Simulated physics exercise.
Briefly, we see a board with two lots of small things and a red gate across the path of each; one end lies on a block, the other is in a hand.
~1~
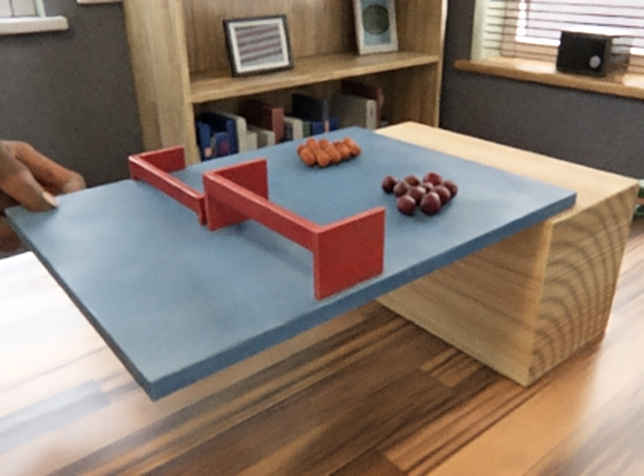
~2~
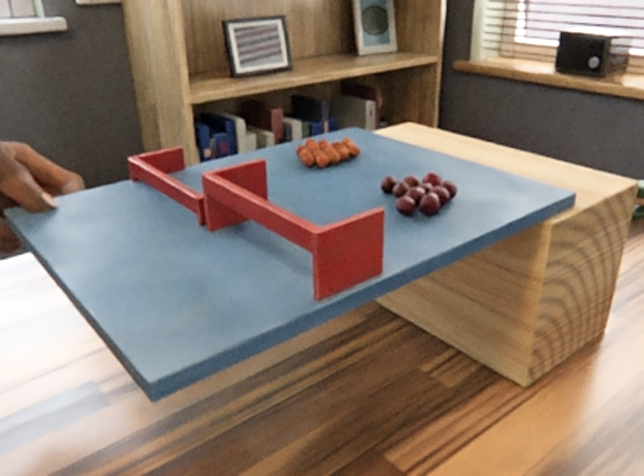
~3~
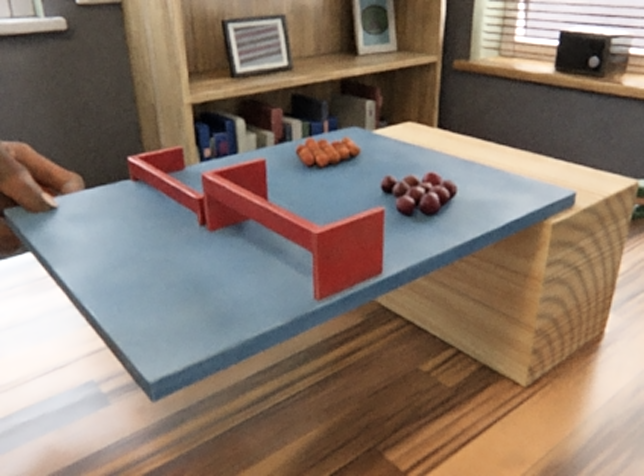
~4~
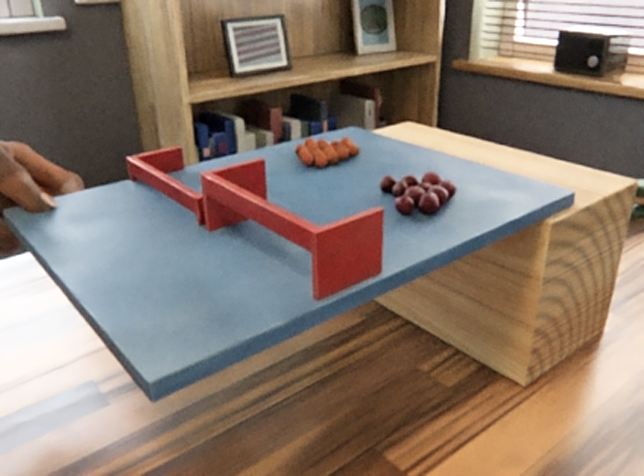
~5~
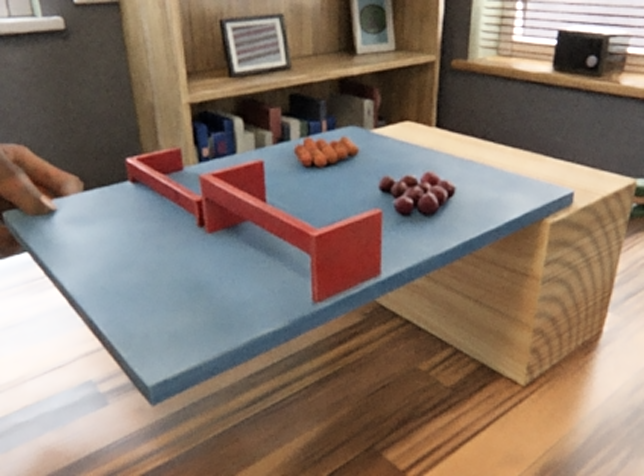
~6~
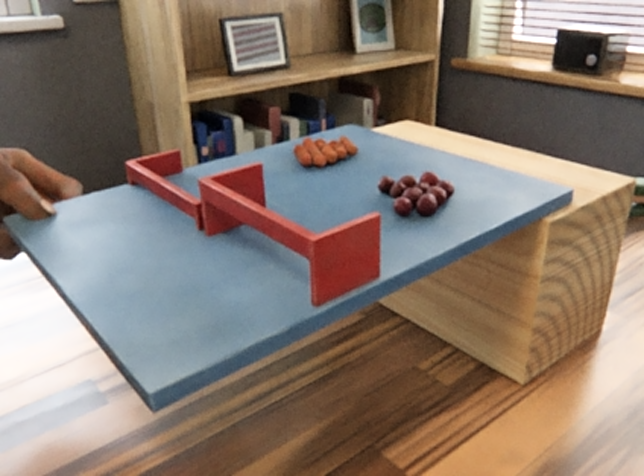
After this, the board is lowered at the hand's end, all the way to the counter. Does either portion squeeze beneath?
Outcome: The nearer portion is going to go free. The farther portion is going to get hung up.
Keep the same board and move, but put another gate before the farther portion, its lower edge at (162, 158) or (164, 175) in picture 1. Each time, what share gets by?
I'd say some 100 in a hundred the first time, then 100 in a hundred.
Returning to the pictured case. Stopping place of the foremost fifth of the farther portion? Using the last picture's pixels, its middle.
My estimate is somewhere around (205, 294).
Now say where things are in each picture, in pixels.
Held end of the board at (163, 372), level; block at (458, 233), nearly half as high as the board is long; nearer portion at (425, 191), a few dried cherries; farther portion at (331, 153), a few clay pellets; nearer gate at (258, 208), its slot higher than a piece; farther gate at (165, 183), its slot lower than a piece, in the first frame.
Held end of the board at (162, 373), level; farther portion at (330, 154), in the second frame.
Held end of the board at (162, 373), level; nearer portion at (424, 191), in the third frame.
Held end of the board at (162, 373), level; farther portion at (329, 153), in the fourth frame.
Held end of the board at (161, 377), level; nearer portion at (422, 191), in the fifth frame.
Held end of the board at (162, 383), down by 1°; block at (455, 231); nearer portion at (422, 191), not moving; farther portion at (327, 153), not moving; nearer gate at (254, 215); farther gate at (162, 188), in the sixth frame.
Then, 0.75 s past the last view, board sloping at 16°; nearer portion on its way down; farther portion on its way down.
Then, 1.41 s past the last view, board sloping at 29°; nearer portion all past its gate; farther portion has reached its gate.
Then, 1.98 s past the last view, board resting at 30°; nearer portion all past its gate; farther portion has reached its gate.
Finally, board resting at 30°; nearer portion all past its gate; farther portion gathered behind its gate.
